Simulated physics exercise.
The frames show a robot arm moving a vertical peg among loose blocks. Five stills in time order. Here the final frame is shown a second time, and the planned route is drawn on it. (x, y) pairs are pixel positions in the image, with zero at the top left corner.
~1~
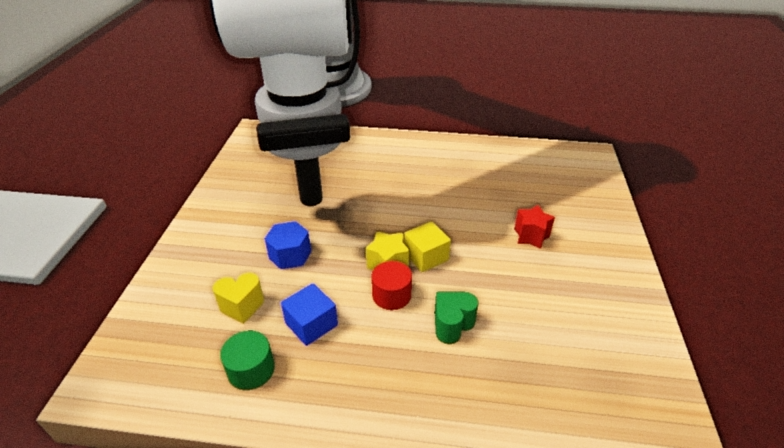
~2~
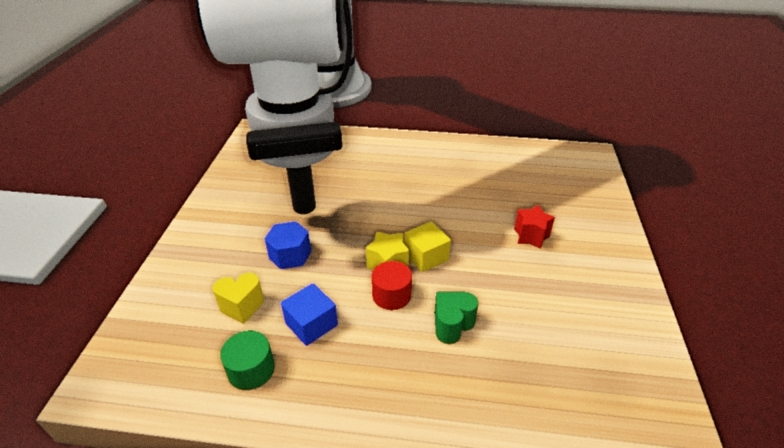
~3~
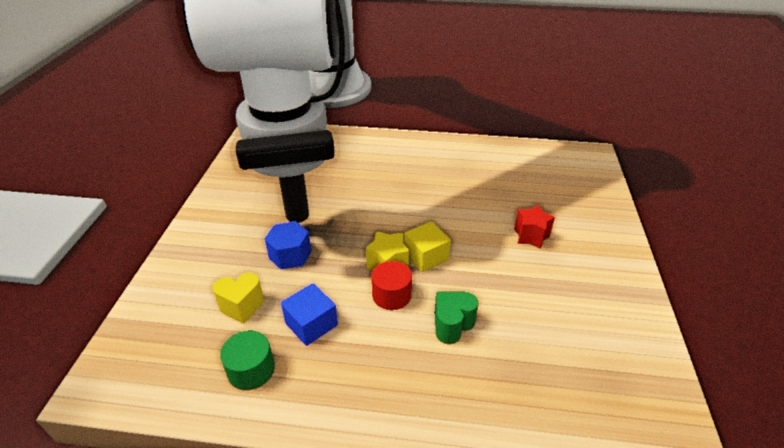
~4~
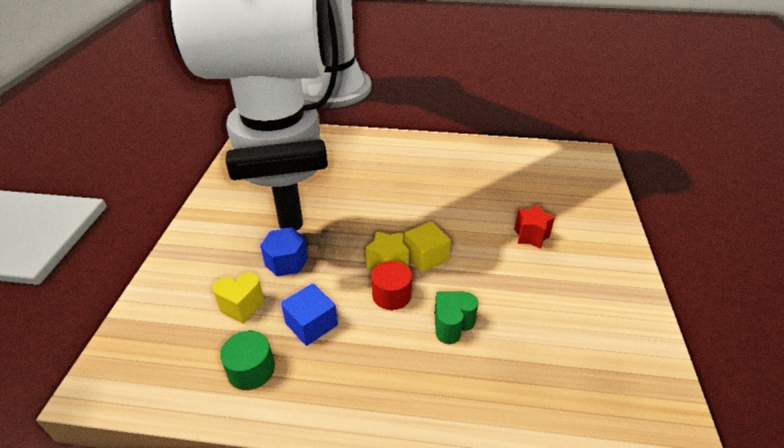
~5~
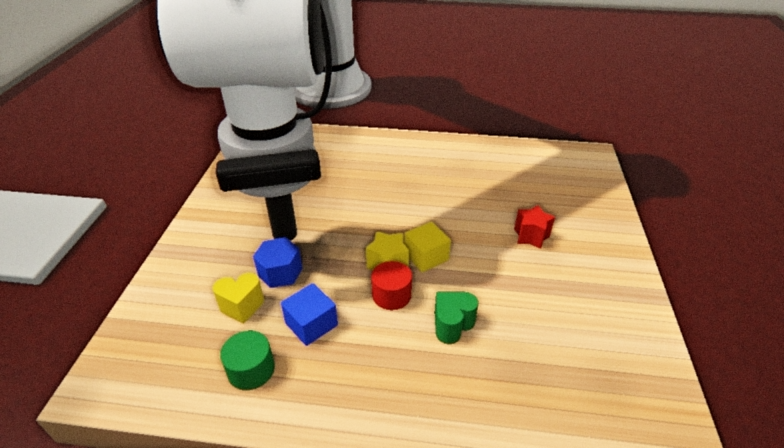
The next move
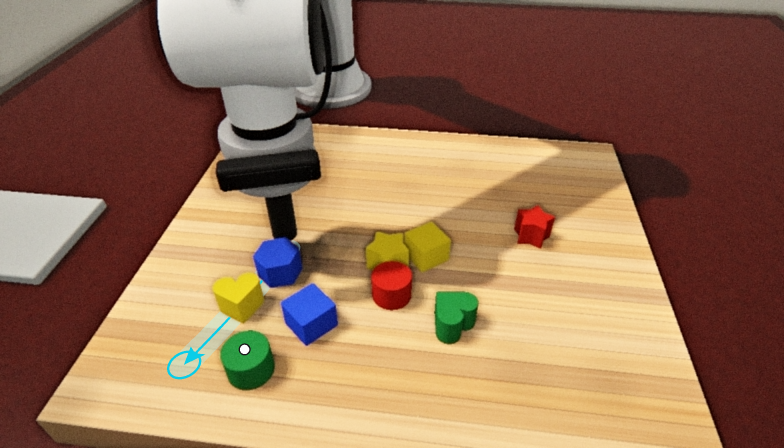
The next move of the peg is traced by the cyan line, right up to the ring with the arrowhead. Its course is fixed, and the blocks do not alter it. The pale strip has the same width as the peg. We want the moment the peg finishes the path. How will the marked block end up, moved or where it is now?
Put simply, it stays right there.
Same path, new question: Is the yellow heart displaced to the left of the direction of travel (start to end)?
Going by the path, yes.
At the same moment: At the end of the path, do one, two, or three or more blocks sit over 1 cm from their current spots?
This push will displace two blocks.
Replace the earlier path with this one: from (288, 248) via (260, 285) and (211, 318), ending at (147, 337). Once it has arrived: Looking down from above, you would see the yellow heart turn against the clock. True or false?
Verdict: False.
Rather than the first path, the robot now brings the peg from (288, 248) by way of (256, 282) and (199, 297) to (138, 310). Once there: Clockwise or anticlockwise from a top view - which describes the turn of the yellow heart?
It makes a clockwise turn.
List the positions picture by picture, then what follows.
The first picture shows peg's lower end at (312, 201); yellow heart at (236, 286); green circle at (245, 349); blue six-sided block at (286, 234).
The second picture shows peg at (305, 208); blocks still.
The third picture shows peg at (298, 217); blocks still.
The fourth picture shows peg at (291, 226); blue six-sided block at (283, 241).
The fifth picture shows peg at (285, 236); yellow heart at (236, 286); green circle at (245, 349); blue six-sided block at (276, 252).
Drawn move, from (288, 248) via (244, 301), ending at (184, 365); the dot is on the green circle.
The first path, step by step. One third of the way, peg at (257, 270); yellow heart at (226, 305), turned 80° clockwise; blue six-sided block at (263, 289), turned 40° anticlockwise.
Two thirds of the way, peg at (221, 309); yellow heart at (204, 334), turned 80° clockwise; blue six-sided block at (255, 310), turned 100° anticlockwise.
At the end, peg at (178, 352); yellow heart at (186, 374), turned 20° clockwise; green circle still; blue six-sided block at (255, 310), turned 100° anticlockwise.
